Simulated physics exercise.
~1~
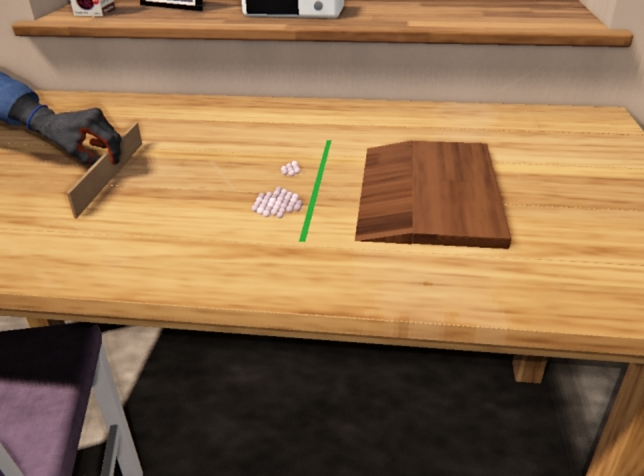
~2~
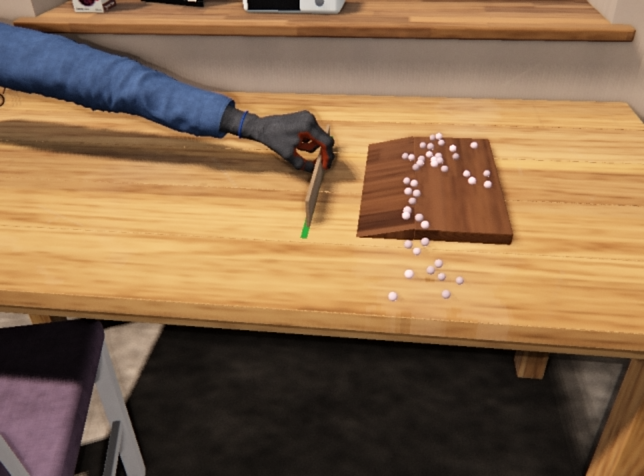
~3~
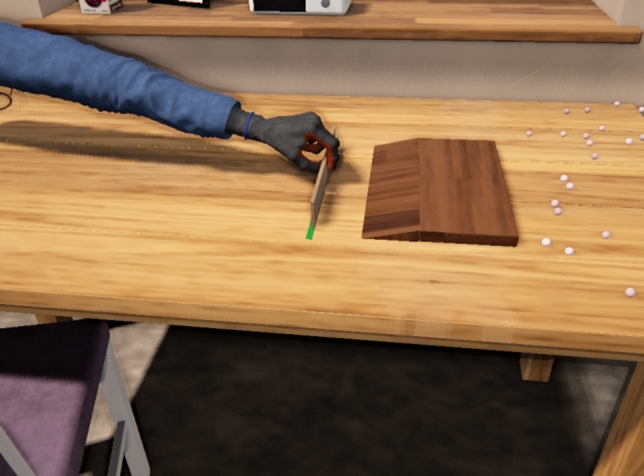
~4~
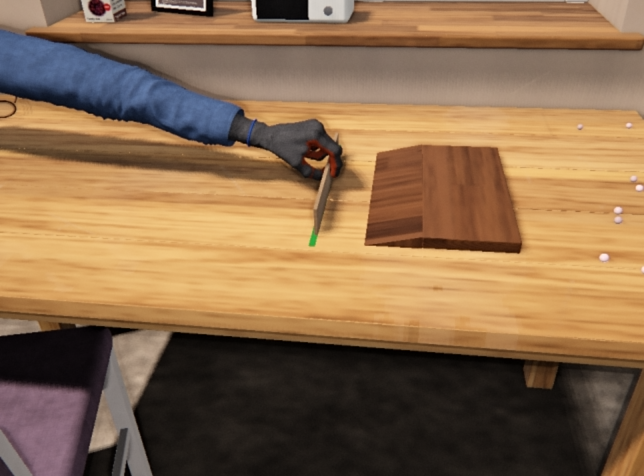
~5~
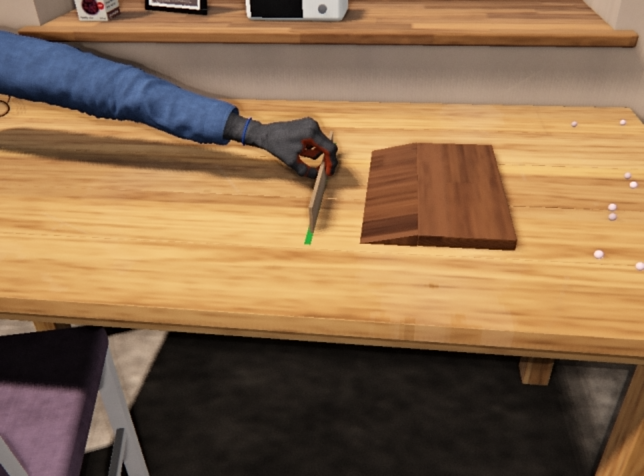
A gloved hand swept a piece of card rightward across a wooden table and stopped at the green tape, sending two batches of small pale balls over the wooden ramp and beyond, leaving a few scattered near the table's right edge.
